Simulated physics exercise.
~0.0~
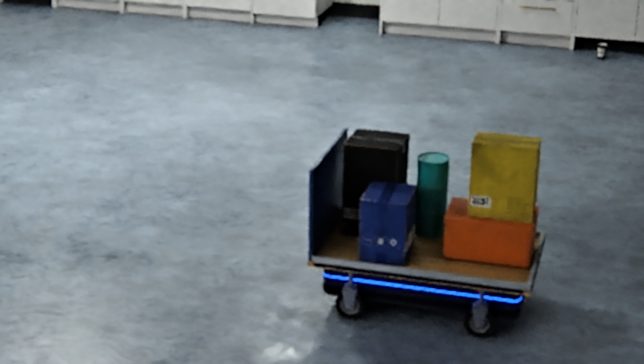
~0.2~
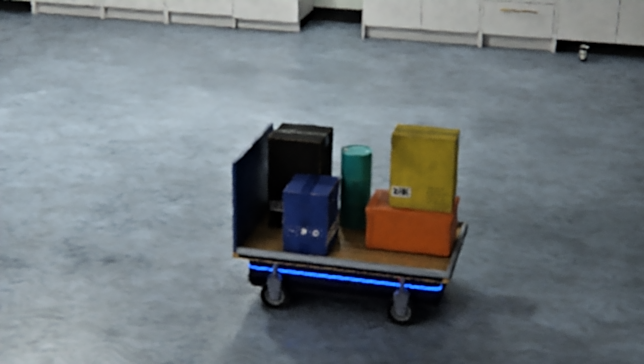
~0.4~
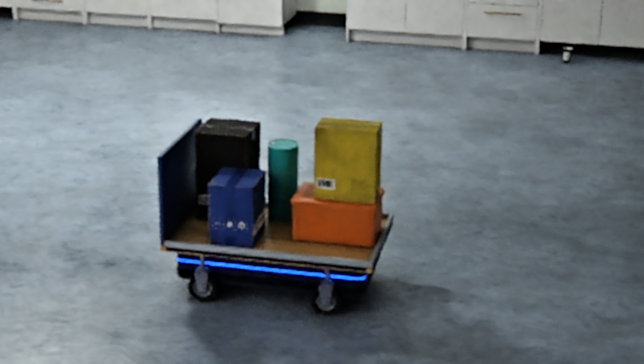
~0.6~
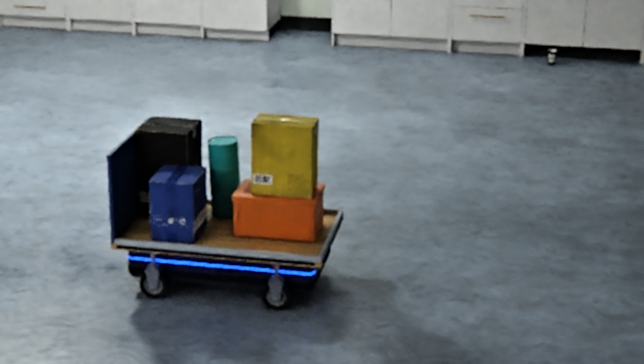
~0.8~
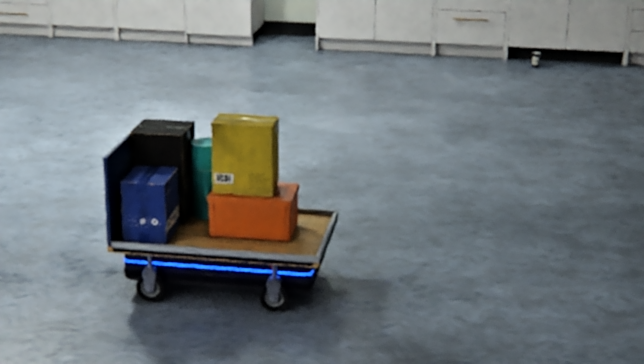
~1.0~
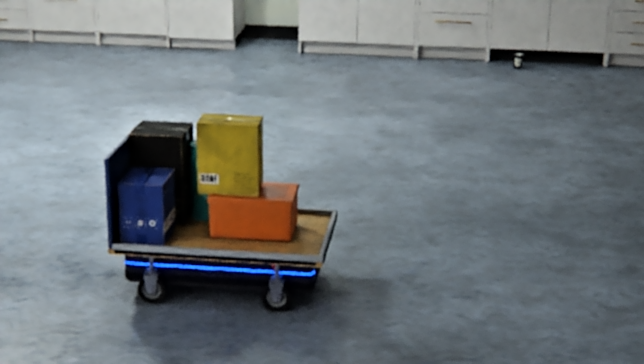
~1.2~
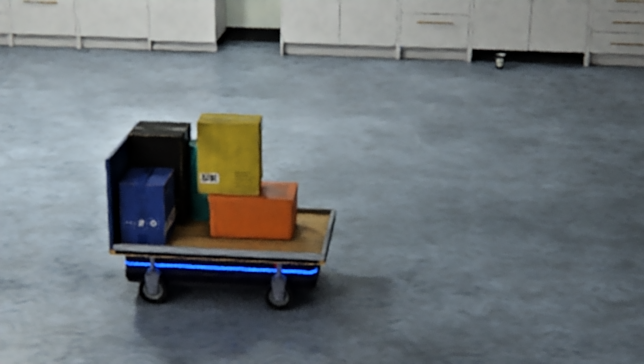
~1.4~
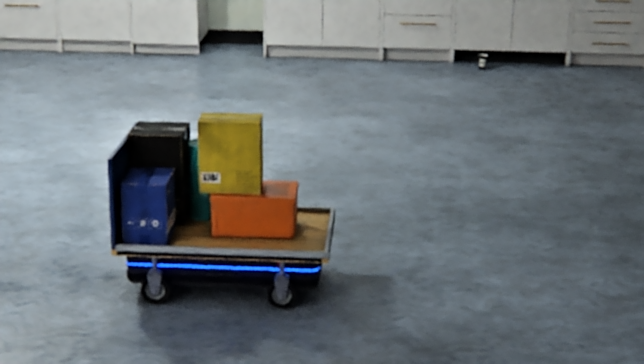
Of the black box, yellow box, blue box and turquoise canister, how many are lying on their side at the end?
None of them are. All four are still upright on the cart once it has stopped.
